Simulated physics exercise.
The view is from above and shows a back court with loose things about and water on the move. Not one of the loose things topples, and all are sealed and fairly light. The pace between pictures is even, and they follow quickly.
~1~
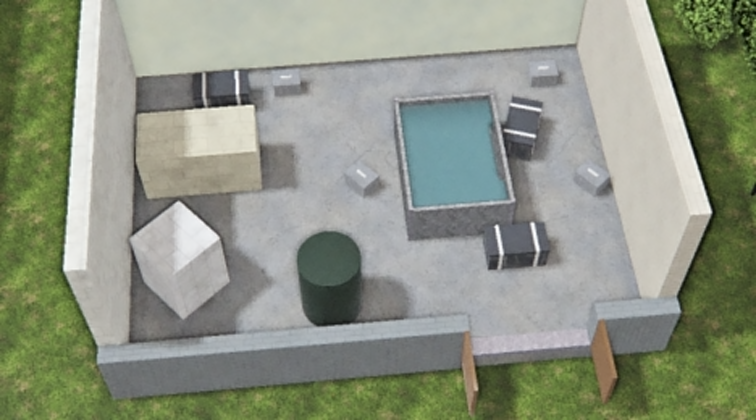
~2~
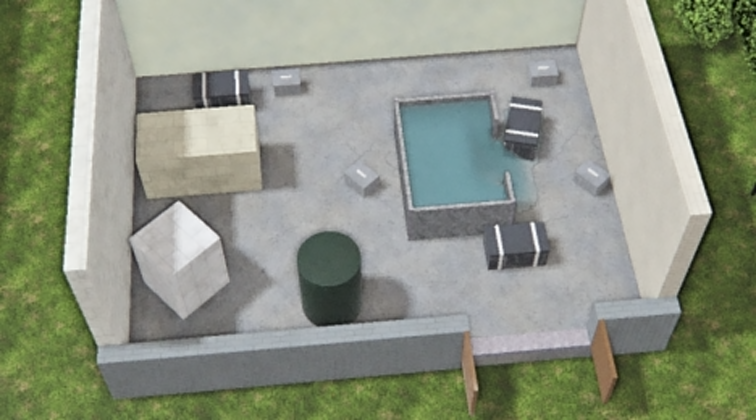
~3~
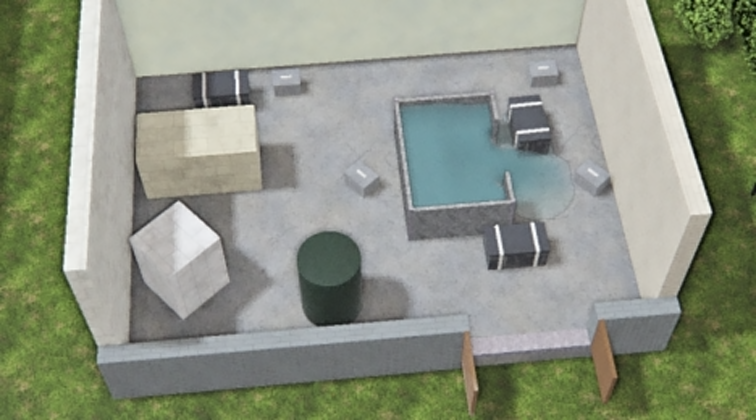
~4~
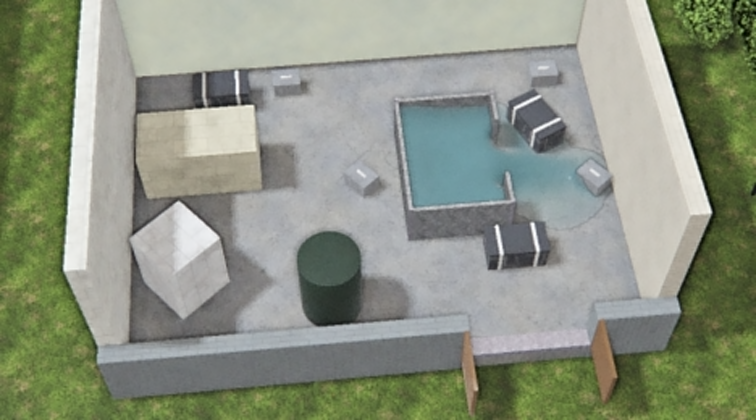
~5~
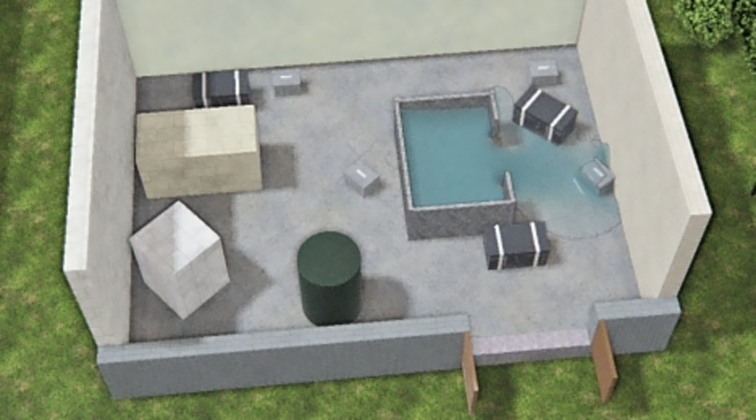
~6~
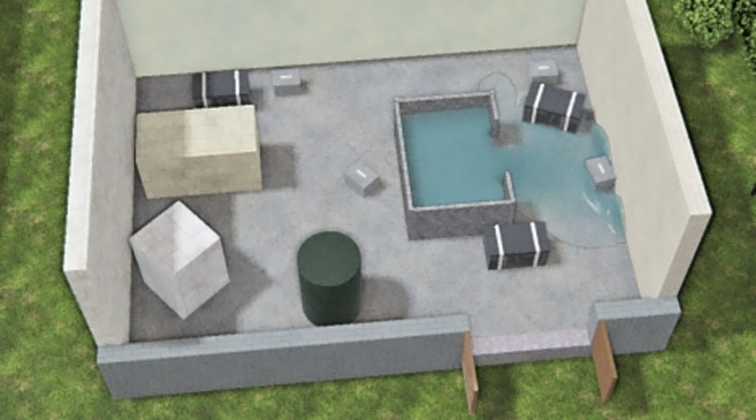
A walled back court with a grey paved floor, bordered by grass, is seen from above by a still camera. A stone-rimmed pool of blue-green water sits right of centre, with dark white-strapped trunks and small grey boxes around it, and a tan block, a pale faceted block and a dark green cylinder at left. Water pours through a gap in the pool's right side and spreads towards the right wall, turning and pushing the nearest trunk up and right, then slightly shifting a small grey box.
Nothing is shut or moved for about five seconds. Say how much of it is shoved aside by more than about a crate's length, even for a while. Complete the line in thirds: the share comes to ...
The share comes to between one and two thirds.
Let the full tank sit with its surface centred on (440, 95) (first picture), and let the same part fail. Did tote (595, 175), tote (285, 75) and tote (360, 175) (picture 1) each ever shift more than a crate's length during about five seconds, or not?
Results in order: Made it that far / never that far / never that far.
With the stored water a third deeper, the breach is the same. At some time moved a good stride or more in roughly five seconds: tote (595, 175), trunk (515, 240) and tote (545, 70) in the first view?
Respectively, gets that far, never gets that far, gets that far.
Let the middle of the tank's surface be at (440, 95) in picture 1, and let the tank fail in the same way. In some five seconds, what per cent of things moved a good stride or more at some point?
Roughly 60 per cent.
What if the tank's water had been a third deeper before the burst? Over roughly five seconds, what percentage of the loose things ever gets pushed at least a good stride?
I'd say close to 60 per cent of the things.
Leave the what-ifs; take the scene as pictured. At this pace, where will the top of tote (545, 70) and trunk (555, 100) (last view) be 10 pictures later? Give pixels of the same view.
Around (485, 62) and (529, 52).
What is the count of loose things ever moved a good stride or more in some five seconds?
It comes out at 3.
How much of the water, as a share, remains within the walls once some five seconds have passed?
I'd put it near 90 per cent.
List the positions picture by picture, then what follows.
The first frame shows a trunk at (523, 120), on the bottom; a tote at (593, 173) rests on the ground; 0 of 7 have shifted.
The second frame shows a trunk at (524, 120), on the bottom; a tote at (593, 173), on the bottom; 0 of 7 have shifted.
The third frame shows a trunk at (530, 118), on the bottom, close to its start; a tote at (593, 173) rests on the ground; 1 of 7 have shifted.
The fourth frame shows a trunk at (537, 113) rests on the ground, close to its start; a tote at (595, 173), on the bottom; 1 of 7 have shifted.
The fifth frame shows a trunk at (546, 108), on the bottom, a stride from its start; a tote at (598, 173), on the bottom, close to its start; 2 of 7 have shifted.
The sixth frame shows a trunk at (555, 100) rests on the ground, a stride from its start; a tote at (601, 169), afloat, close to its start; 2 of 7 have shifted.
A moment on, 1 of 7 are well off their spots; 1 afloat.
Next, 3 of 7 are well off their spots; 2 afloat.
Later, 3 of 7 are well off their spots; 1 afloat.
In the end, 3 of 7 are well off their spots, and 3 have been at some point; 1 afloat.
